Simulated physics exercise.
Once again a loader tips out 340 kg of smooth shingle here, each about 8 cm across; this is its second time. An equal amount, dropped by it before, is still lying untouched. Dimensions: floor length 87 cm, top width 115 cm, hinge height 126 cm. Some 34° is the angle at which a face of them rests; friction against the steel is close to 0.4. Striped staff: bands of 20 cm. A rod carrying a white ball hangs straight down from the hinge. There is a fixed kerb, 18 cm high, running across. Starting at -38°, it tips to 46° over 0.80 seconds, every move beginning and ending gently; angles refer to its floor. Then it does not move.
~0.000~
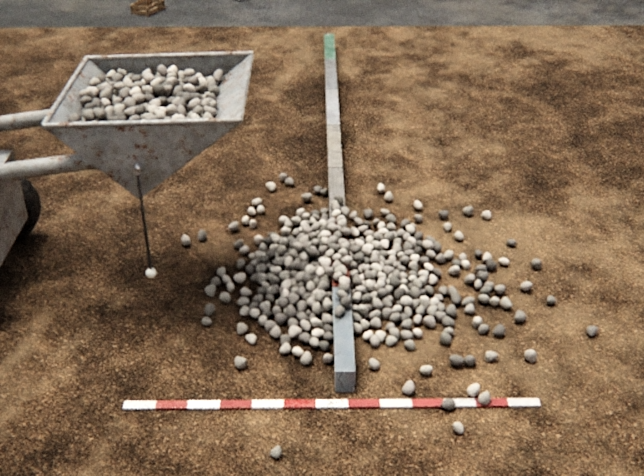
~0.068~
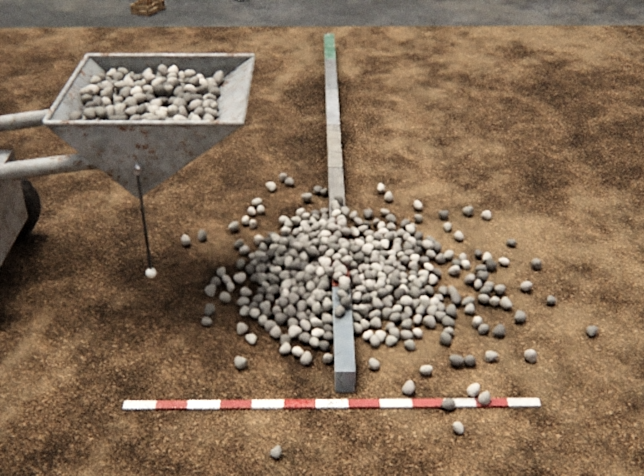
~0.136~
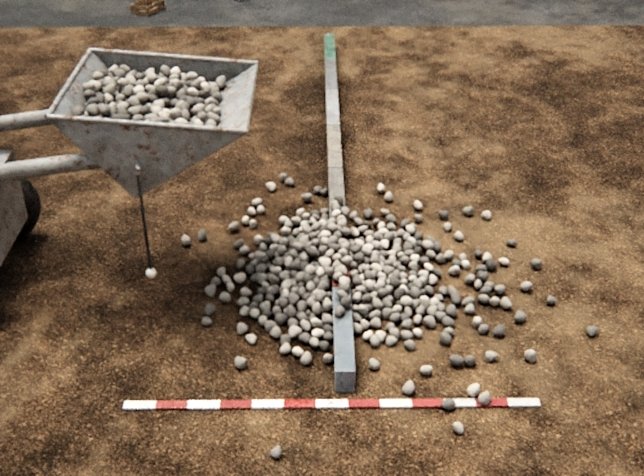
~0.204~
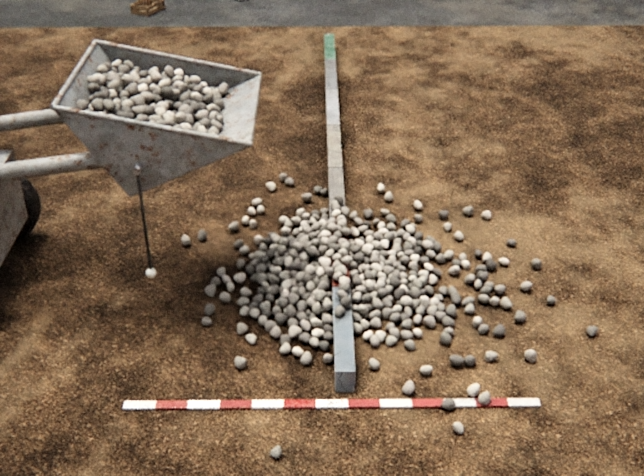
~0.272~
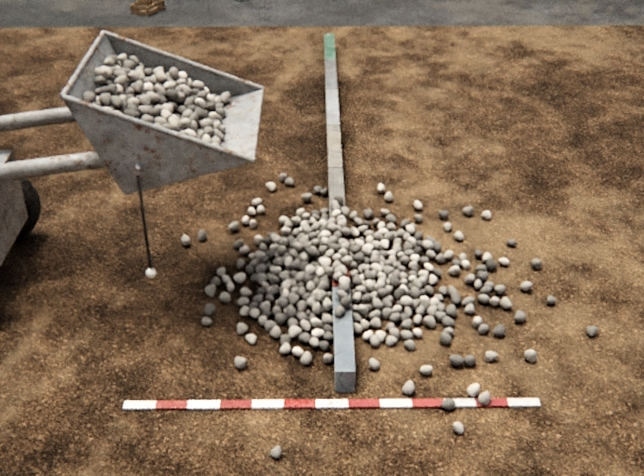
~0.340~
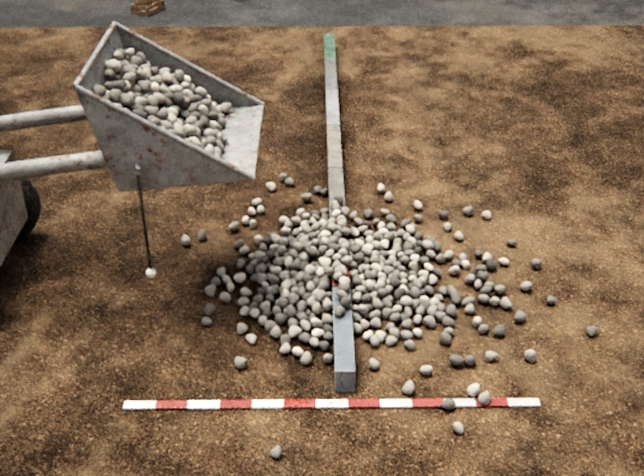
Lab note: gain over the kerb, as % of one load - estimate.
Gain: About 2 %.
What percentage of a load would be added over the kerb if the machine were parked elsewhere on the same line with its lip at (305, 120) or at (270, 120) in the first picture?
Around 40 percent, then around 10 percent.
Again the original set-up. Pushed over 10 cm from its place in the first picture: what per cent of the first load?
About 5 %.
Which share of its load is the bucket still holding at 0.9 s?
Roughly 60 parts in a hundred of the load.
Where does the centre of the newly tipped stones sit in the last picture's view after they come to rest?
Near (273, 268).
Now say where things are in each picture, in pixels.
The bucket is at -38°, its lip at (241, 120); the top of the load is at (137, 86). The earlier load is highest near (339, 236), 24 cm above ground level, 54 % on this side of the kerb, 46 % over the kerb, in the first frame.
Lip at (243, 123), floor tilted -36°, highest stones at (123, 89); the stones move at 0.2 m/s on average, in the second frame.
The bucket is at -32°, its lip at (247, 132); the top of the load is at (107, 84); the stones move at 0.3 m/s on average, in the third frame.
The bucket is at -24°, its lip at (252, 145); the top of the load is at (108, 78); the stones move at 0.4 m/s on average, in the fourth frame.
The bucket is at -15°, its lip at (254, 161); the top of the load is at (115, 72); the stones move at 0.5 m/s on average, in the fifth frame.
The bucket is at -5°, its lip at (254, 179); the top of the load is at (121, 66); the stones move at 0.6 m/s on average, in the sixth frame.
After 0.6 s the floor is at 33°; in per cent of one load, 100 in the bucket, 54 on this side of the kerb, 46 over the kerb; the foremost stones are at (527, 275).
After 0.9 s the floor is at 46°; in per cent of one load, 62 in the bucket, 92 on this side of the kerb, 46 over the kerb; the foremost stones are at (527, 275).
After 1.2 s the floor is at 46°; in per cent of one load, 4 in the bucket, 151 on this side of the kerb, 46 over the kerb; the foremost stones are at (527, 275).
After 3.9 s the floor is at 46°; in per cent of one load, 0 in the bucket, 153 on this side of the kerb, 47 over the kerb; the foremost stones are at (527, 275). Net gain over the kerb, 2.
